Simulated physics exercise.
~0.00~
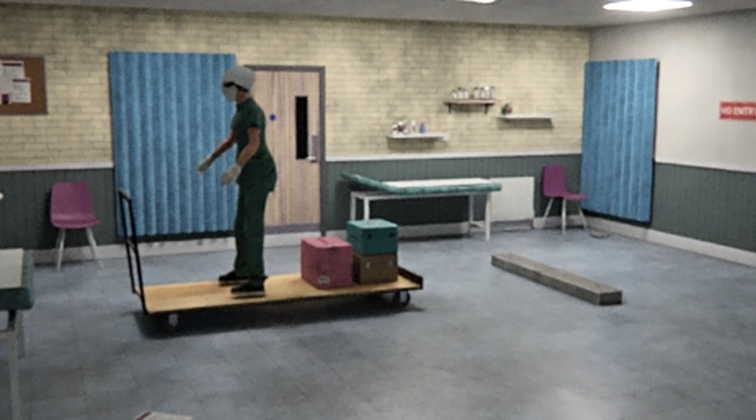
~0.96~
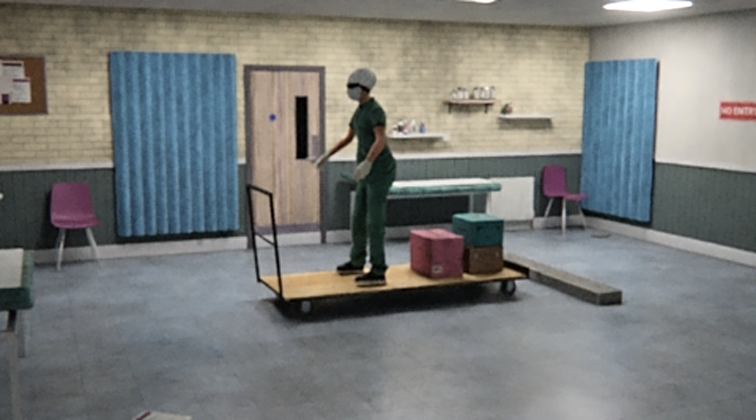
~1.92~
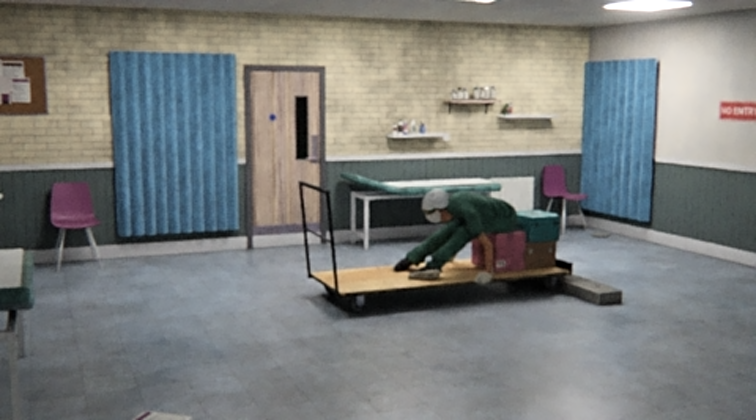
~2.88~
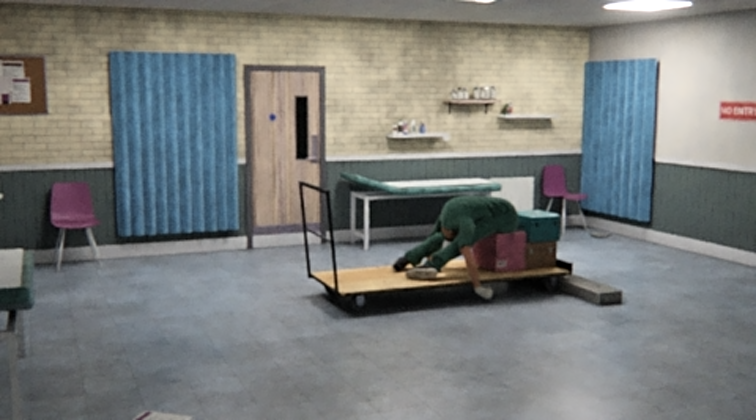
A figure in dark green scrubs, a pale cap and a face mask stands on a long, flat wooden trolley with a black handle frame at its left end, seen from a still camera across a clinic-like room. Toward the trolley's right end sit a pink box and a teal box stacked on a brown one, while a low kerb lies on the floor further right. The trolley rolls right, carrying everything along, and stops at the kerb. The rider folds forward over the boxes, arms reaching down toward the deck, and ends slumped there, with all three boxes still aboard.
